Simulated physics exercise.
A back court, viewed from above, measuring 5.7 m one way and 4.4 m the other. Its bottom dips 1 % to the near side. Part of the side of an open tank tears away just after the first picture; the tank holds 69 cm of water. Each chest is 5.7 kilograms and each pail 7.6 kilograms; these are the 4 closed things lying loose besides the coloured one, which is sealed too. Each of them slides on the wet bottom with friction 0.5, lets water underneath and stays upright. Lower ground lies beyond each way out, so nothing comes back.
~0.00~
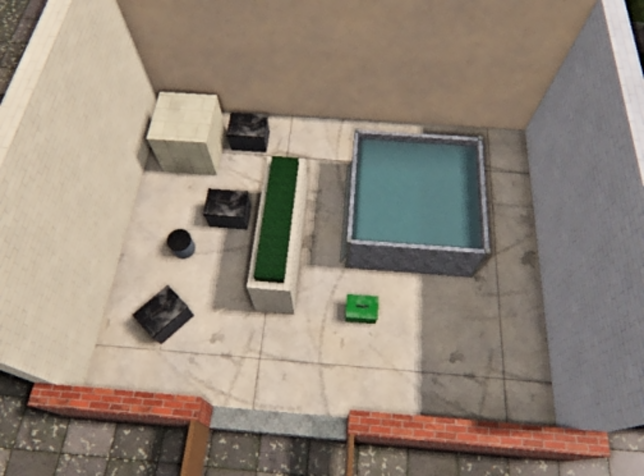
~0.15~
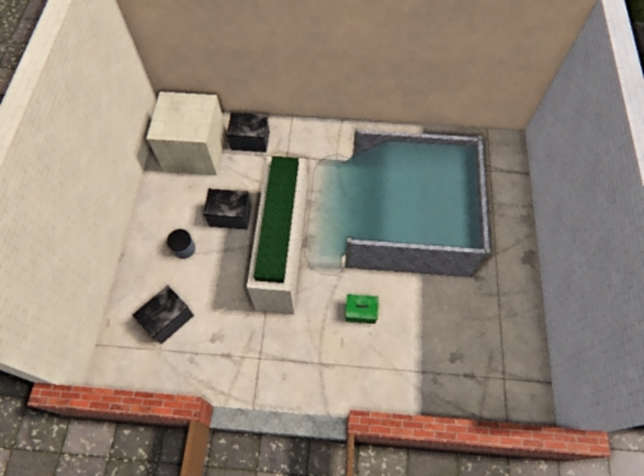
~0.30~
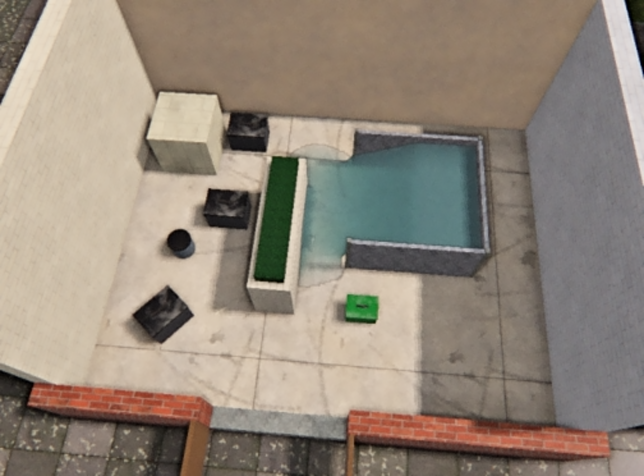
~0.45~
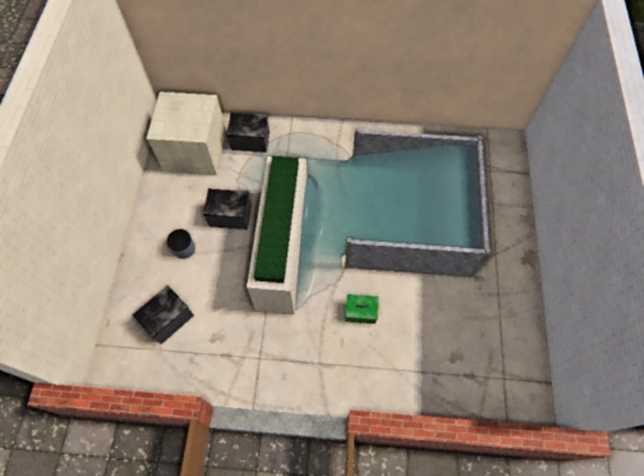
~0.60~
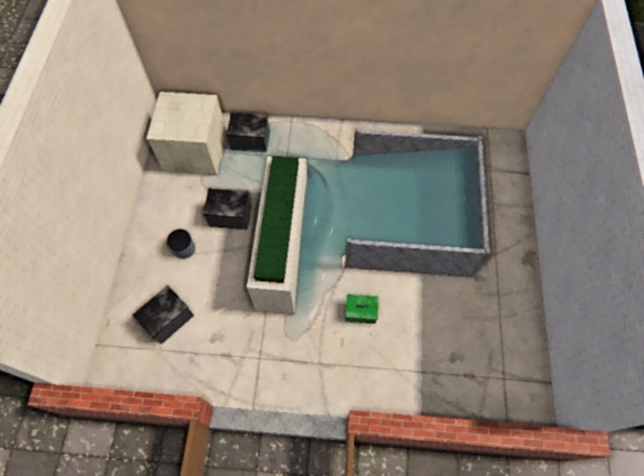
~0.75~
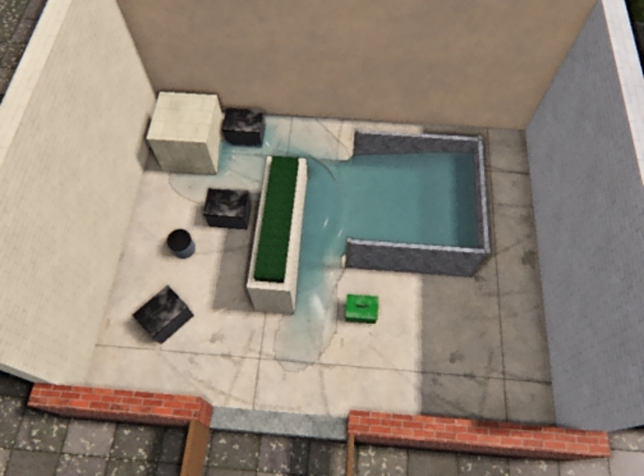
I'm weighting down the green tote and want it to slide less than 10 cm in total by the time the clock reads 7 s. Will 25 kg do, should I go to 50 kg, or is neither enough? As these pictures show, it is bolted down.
25 kg will do.
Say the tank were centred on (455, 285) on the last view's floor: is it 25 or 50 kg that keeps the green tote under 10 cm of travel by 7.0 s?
Then, put simply, both options fail.
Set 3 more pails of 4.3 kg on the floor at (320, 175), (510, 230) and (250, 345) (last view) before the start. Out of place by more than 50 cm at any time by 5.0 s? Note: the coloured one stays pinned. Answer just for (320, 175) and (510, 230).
Taking them as listed: Beyond and not beyond.
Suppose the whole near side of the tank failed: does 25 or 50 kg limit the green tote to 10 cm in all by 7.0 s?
In that case no choice suffices.
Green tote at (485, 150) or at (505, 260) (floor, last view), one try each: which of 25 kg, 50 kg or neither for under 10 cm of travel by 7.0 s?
Taking the two tries in order, even the light one works and even the light one works.
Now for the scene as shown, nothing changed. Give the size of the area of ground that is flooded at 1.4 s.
My estimate is roughly 10.5 m2.
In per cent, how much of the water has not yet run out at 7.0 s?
72 %.
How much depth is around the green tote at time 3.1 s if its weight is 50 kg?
Something like 3 centimetres.
After 1.4 s the green tote would be 0 cm from its start with 25 kg and 0 cm from its start with 50 kg; 4 cm of water round it then.
After 3.1 s the green tote would be 0 cm from its start with 25 kg and 0 cm from its start with 50 kg; 3 cm of water round it then.
After 4.9 s the green tote would be 0 cm from its start with 25 kg and 0 cm from its start with 50 kg; 2 cm of water round it then.
After 7.0 s the green tote would be 0 cm from its start with 25 kg and 0 cm from its start with 50 kg; 2 cm of water round it then.
